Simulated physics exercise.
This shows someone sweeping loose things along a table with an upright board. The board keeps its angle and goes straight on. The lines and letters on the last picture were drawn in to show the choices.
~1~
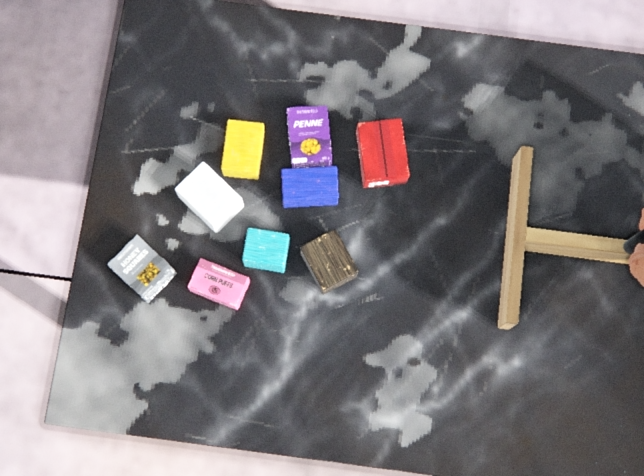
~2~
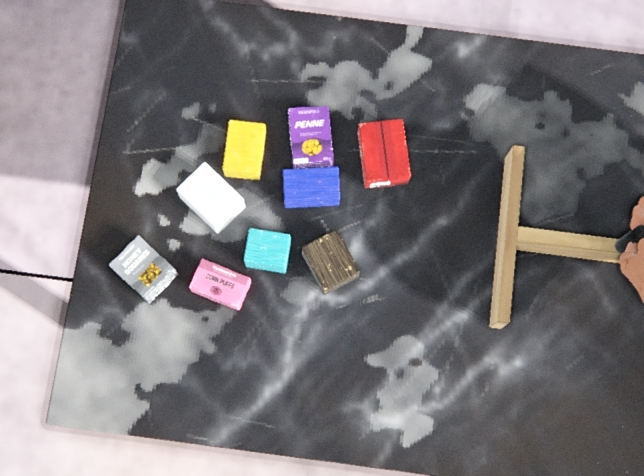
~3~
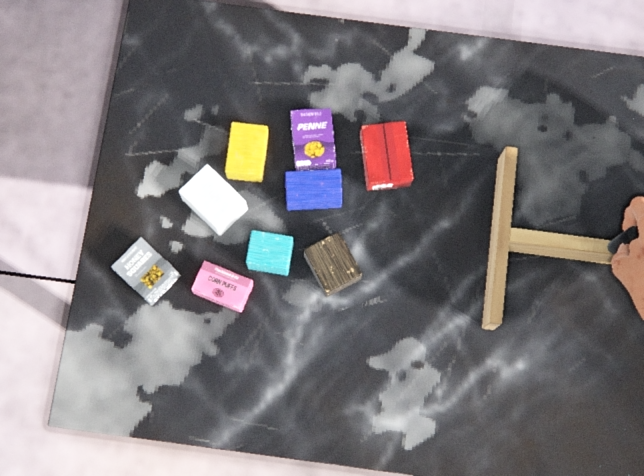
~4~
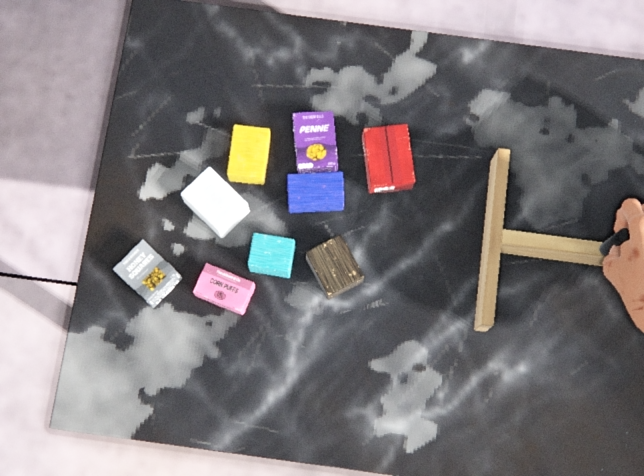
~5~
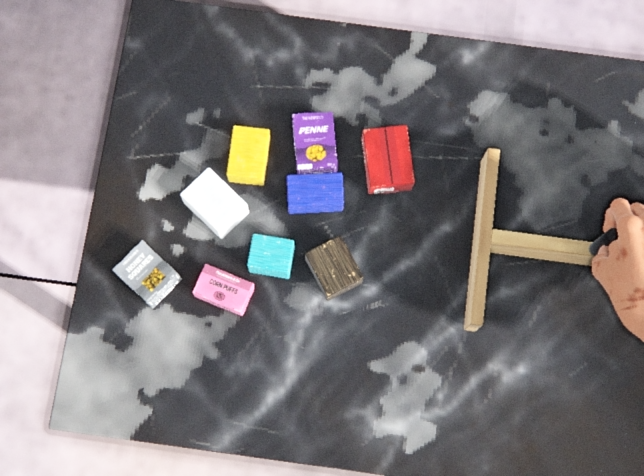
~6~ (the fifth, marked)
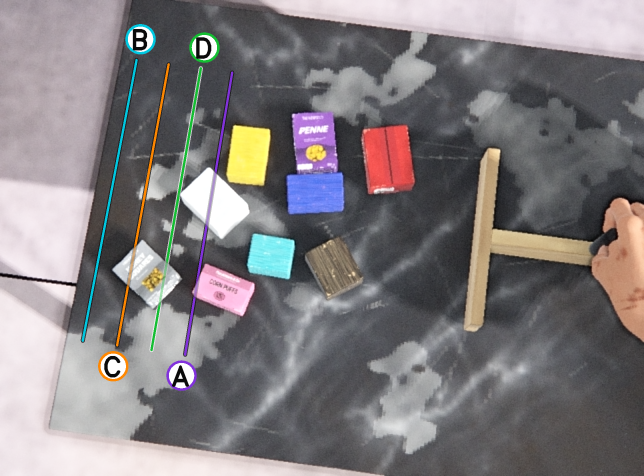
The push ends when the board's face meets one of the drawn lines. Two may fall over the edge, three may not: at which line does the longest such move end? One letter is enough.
D.
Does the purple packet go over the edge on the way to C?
By then, yes.
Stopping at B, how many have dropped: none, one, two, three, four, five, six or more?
By then, six or more.
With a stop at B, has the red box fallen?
Yes.
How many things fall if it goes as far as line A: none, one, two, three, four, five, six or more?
By then, none.
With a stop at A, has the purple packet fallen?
No.
On the marked copy, A at (209, 209); B at (111, 196); C at (144, 200); D at (177, 204).
With D. Early on, board (373, 220); purple packet (310, 144); red box (352, 154).
Further on, board (261, 205); yellow block (163, 141); white block (161, 194).
At the end, board (177, 194); yellow block over the edge; white block over the edge; two fallen.
As for the rest, A is within the limit but short; B drops nine; C drops five.
